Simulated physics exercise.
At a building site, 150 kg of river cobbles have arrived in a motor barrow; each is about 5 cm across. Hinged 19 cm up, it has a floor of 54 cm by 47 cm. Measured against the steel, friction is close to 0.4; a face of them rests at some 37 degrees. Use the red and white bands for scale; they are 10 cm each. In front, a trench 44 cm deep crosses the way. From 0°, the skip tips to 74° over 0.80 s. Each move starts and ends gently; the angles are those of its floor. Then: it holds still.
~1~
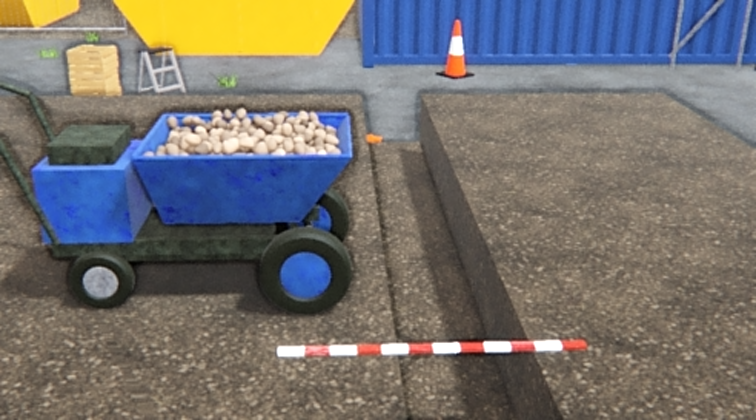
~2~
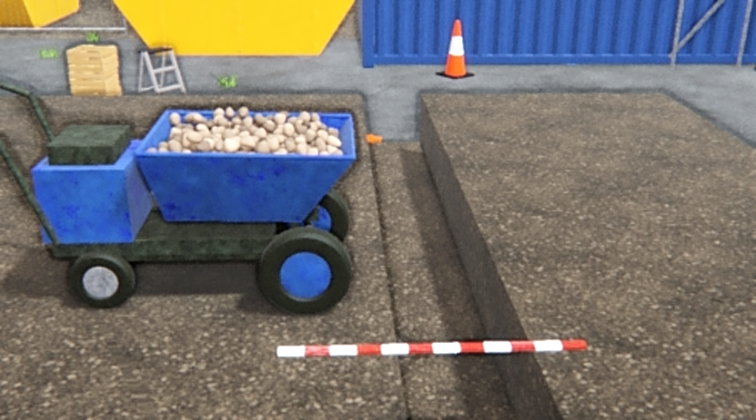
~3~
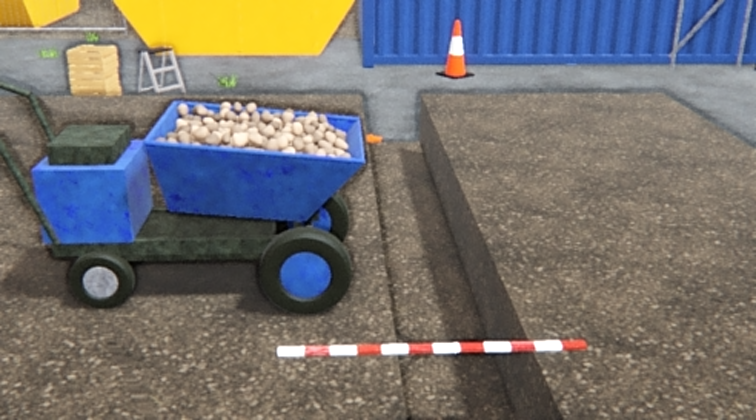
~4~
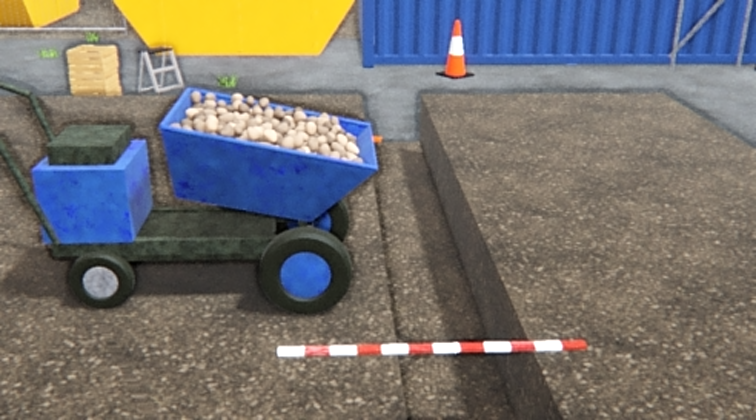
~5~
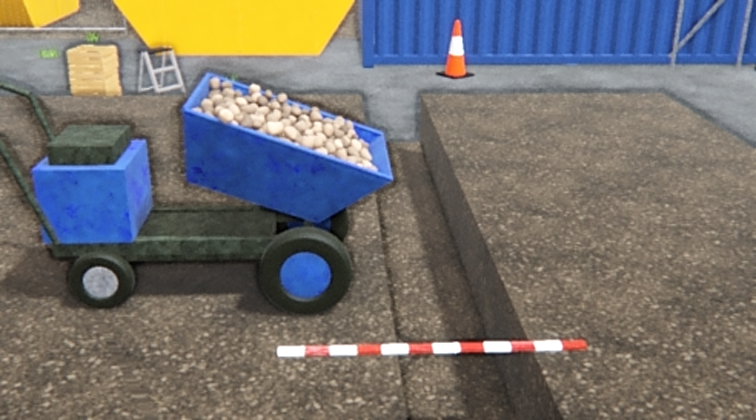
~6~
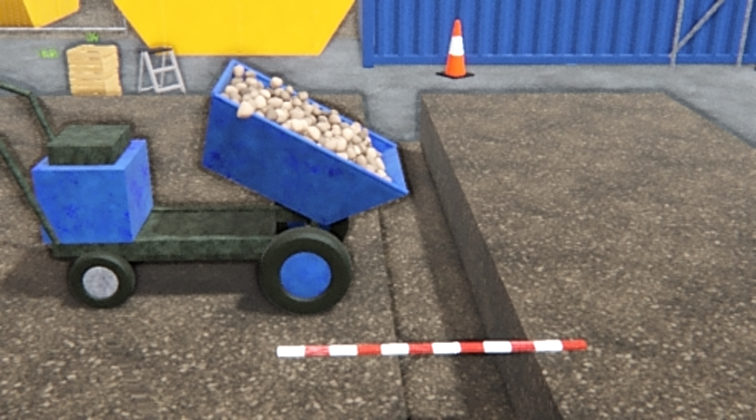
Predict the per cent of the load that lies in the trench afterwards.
88 per cent.
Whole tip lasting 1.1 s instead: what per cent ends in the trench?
Close to 95 percent, then.
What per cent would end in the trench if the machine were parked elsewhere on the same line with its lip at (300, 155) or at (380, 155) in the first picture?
From the first place around 100 per cent, from the other around 65.
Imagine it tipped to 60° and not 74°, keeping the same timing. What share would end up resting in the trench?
Share in trench: Approx. 60%.
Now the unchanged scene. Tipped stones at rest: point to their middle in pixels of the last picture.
I'd point somewhere around (465, 348).
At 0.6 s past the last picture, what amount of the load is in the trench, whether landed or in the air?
Roughly 40 percent of the load.
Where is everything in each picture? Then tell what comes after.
In the first frame, the skip is at 0°, its lip at (351, 157); the top of the load is at (263, 120).
In the second frame, lip at (354, 158), floor tilted 2°, highest stones at (251, 119).
In the third frame, the skip is at 6°, its lip at (364, 162); the top of the load is at (211, 113).
In the fourth frame, the skip is at 12°, its lip at (377, 169); the top of the load is at (215, 105).
In the fifth frame, the skip is at 20°, its lip at (392, 179); the top of the load is at (227, 95).
In the sixth frame, lip at (407, 193), floor tilted 29°, highest stones at (245, 84).
Then, 0.3 s after the last picture the floor is at 62°, 100 % in the skip; the foremost stones are at (430, 216).
Then, 0.6 s after the last picture the floor is at 74°, 58 % in the skip, 40 % in the trench, 2 % past the trench; the foremost stones are at (516, 271).
Then, 0.9 s after the last picture the floor is at 74°, 19 % in the skip, 69 % in the trench, 12 % past the trench; the foremost stones are at (654, 279).
Then, 2.9 s after the last picture the floor is at 74°, 0 % in the skip, 88 % in the trench, 12 % past the trench; the foremost stones are past the picture's edge.
